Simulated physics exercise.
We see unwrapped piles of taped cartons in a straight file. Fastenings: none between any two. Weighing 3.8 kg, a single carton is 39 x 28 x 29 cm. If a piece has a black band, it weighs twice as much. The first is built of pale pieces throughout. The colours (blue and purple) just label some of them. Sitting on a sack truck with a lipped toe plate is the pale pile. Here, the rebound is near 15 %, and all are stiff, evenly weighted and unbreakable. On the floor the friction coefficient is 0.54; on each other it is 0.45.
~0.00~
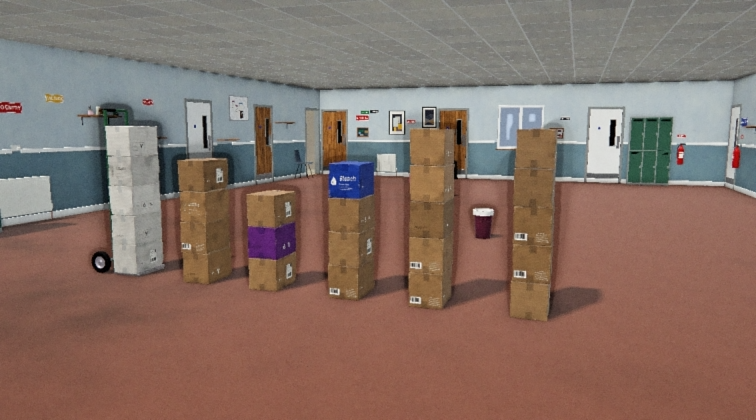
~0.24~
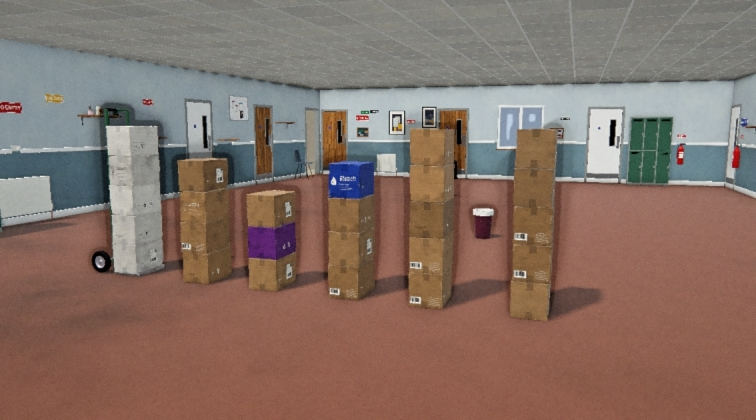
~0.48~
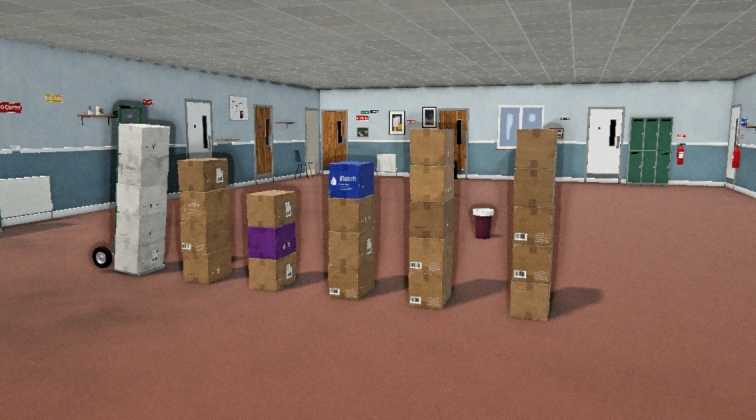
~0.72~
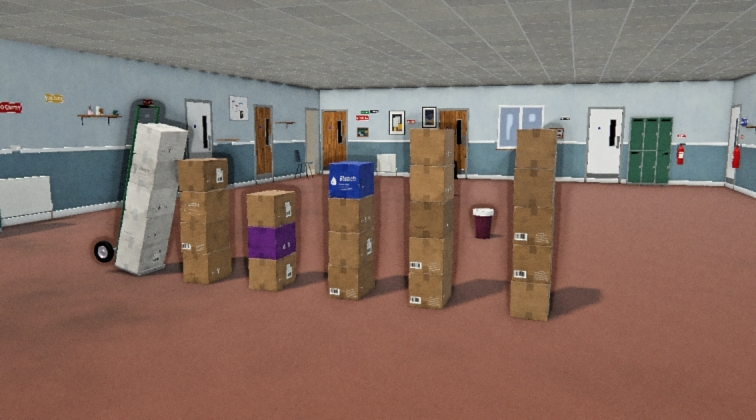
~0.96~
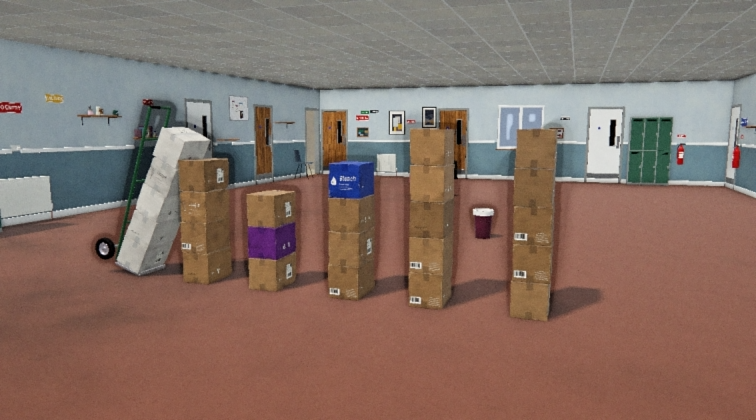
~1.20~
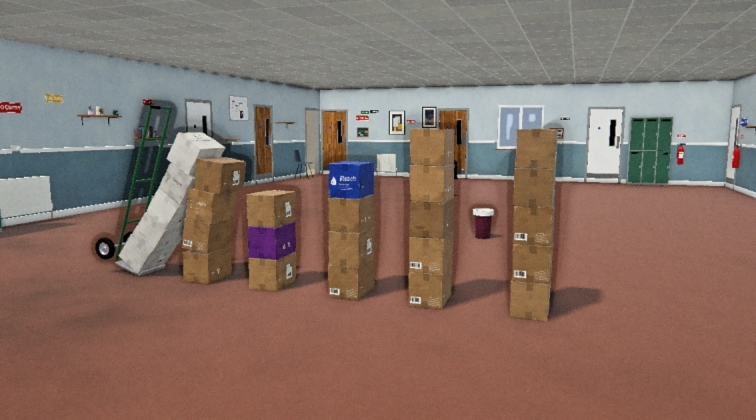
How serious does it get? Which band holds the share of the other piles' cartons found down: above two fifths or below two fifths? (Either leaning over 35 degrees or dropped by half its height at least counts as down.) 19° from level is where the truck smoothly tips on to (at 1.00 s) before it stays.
It settles higher than two fifths.
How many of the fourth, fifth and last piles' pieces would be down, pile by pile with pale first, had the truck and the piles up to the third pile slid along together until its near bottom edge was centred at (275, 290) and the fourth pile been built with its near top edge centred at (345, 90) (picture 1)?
Fourth 6, fifth 4, last 4.
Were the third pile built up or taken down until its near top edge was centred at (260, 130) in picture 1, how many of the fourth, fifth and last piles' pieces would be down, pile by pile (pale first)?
The tally would be fourth 3, then fifth 5, then last 5.
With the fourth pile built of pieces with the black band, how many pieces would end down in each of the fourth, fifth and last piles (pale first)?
Then the fourth pile would have 4 down, the fifth 5, and the last 4.
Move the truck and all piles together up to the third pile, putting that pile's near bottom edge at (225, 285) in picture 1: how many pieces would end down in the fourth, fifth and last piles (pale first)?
Pile by pile, fourth 0, fifth 0, last 0.
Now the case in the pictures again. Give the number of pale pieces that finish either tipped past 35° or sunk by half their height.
5.
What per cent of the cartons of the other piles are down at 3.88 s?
By then, 60 per cent.
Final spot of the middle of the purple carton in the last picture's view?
Last frame, centre at roughly (325, 269).
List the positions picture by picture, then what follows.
In the first picture (pixels give the middle of a visible side), truck frame 0° forward; blue carton (344, 181); purple carton (262, 243); none of the others has stirred.
The second picture shows truck frame 1° forward; blue carton (344, 181).
The third picture shows truck frame (119, 140) 6° forward, top of the pale pile leaning 7°; blue carton (344, 181); none of the others has stirred.
The fourth picture shows truck frame (134, 139) 14° forward, top of the pale pile leaning 15°; blue carton (344, 181); none of the others has stirred.
The fifth picture shows truck frame (143, 139) 19° forward, top of the pale pile leaning 26°; blue carton (344, 181); none of the others has stirred.
The sixth picture shows truck frame (143, 139) 19° forward, top of the pale pile leaning 31°; purple carton (262, 243); blue carton (344, 181); steepest lean 8°, the carton at (195, 236); movement in 3 of them.
After 1.58 s, 5 of the pale pile down; 2 of the 21 other cartons down; purple carton 6° from how it stood.
After 2.12 s, 5 of the pale pile down; 6 of the 21 other cartons down; purple carton 56° from how it stood, 18 cm lower; blue carton 4° from how it stood.
After 3.88 s, 5 of the pale pile down; 13 of the 21 other cartons down; purple carton 61° from how it stood, 23 cm lower; blue carton 44° from how it stood, 37 cm lower.
After 4.46 s, 5 of the pale pile down; 20 of the 21 other cartons down; purple carton 61° from how it stood, 24 cm lower; blue carton 53° from how it stood, 57 cm lower.
In the end (5.3 s), 5 of the pale pile down; 20 of the 21 other cartons down; purple carton 61° from how it stood, 24 cm lower; blue carton 53° from how it stood, 57 cm lower. That is 95 per cent. From the last view, middles, purple carton near (325, 269), blue carton near (476, 254).
